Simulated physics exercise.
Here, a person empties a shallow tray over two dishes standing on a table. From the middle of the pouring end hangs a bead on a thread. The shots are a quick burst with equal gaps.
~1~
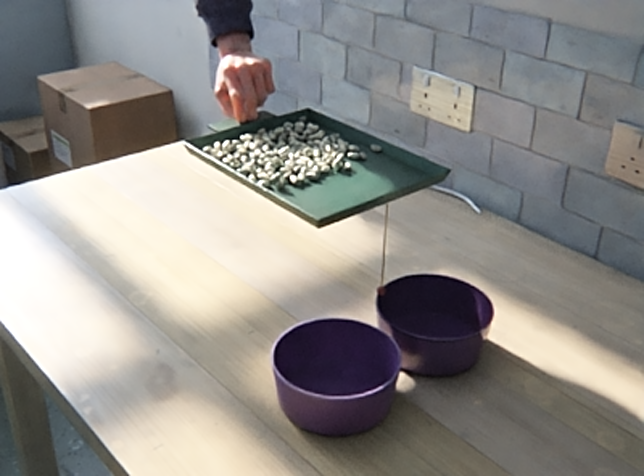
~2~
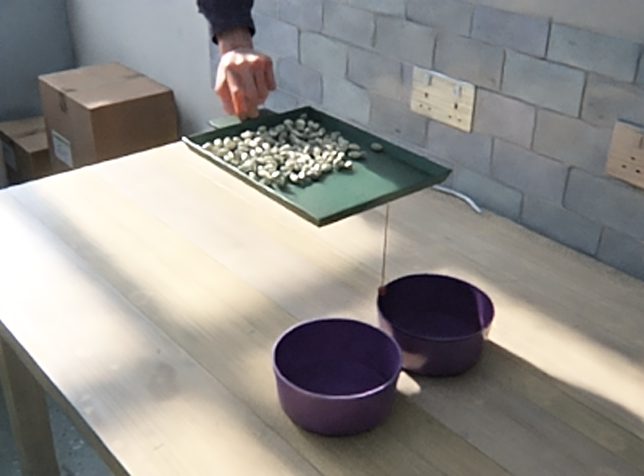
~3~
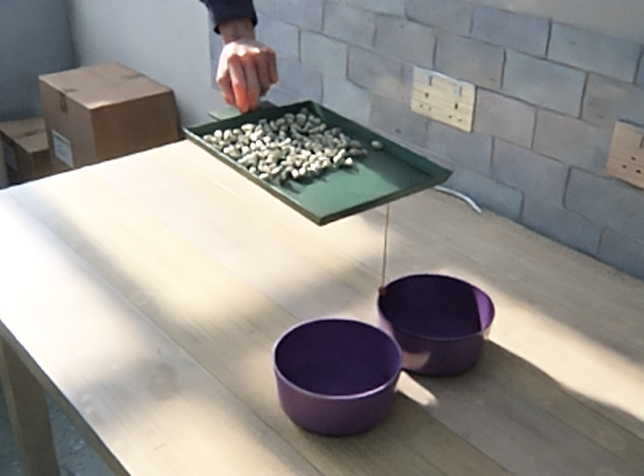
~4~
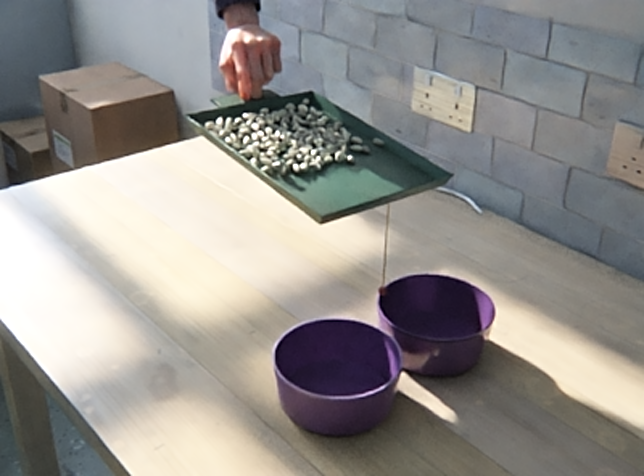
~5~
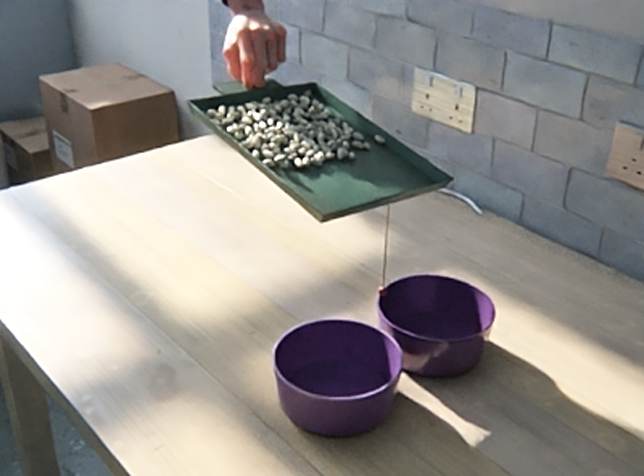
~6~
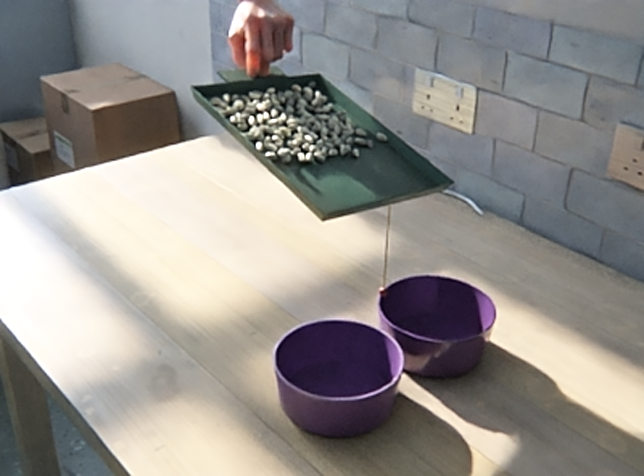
At the start, a hand holds a shallow green tray of pale beans level above two purple dishes on a wooden table, a bead hanging on a thread from its edge. The hand then gradually raises the tray's far end, tilting it toward its right corner, while the beans stay bunched on it.
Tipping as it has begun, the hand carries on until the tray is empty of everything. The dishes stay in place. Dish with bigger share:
More pours into the right one.
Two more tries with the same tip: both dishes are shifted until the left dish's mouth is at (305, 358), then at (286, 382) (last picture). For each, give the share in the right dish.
Near 40 % and 20 %.
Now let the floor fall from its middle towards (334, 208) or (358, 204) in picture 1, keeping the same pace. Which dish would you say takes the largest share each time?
The leftmost dish; the leftmost dish.
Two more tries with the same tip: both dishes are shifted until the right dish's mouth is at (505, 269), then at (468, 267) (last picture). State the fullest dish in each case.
Try 1: The left-side dish; try 2: The right-side dish.
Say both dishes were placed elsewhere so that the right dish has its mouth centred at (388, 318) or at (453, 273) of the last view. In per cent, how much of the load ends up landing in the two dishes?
It would be roughly 20 per cent for the first and roughly 80 per cent for the second.
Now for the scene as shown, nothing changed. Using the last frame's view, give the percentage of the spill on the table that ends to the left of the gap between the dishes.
It comes to about 10 percent.
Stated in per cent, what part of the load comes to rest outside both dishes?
Result: Near 20 % of the load.
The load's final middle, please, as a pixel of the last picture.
The centre ends up roughly at (450, 332).
Soon after the last picture, tray tipped steeply; about half on the tray; about a quarter in the right dish; a small part outside both; about a quarter in the air.
A little later, tray tipped past a quarter turn; a stray few in the left dish; most in the right dish; about a quarter outside both; a stray few in the air.
Later still, tray tipped past a quarter turn; a stray few in the left dish; most in the right dish; about a quarter outside both.
At rest, tray tipped past a quarter turn; a stray few in the left dish; most in the right dish; about a quarter outside both.
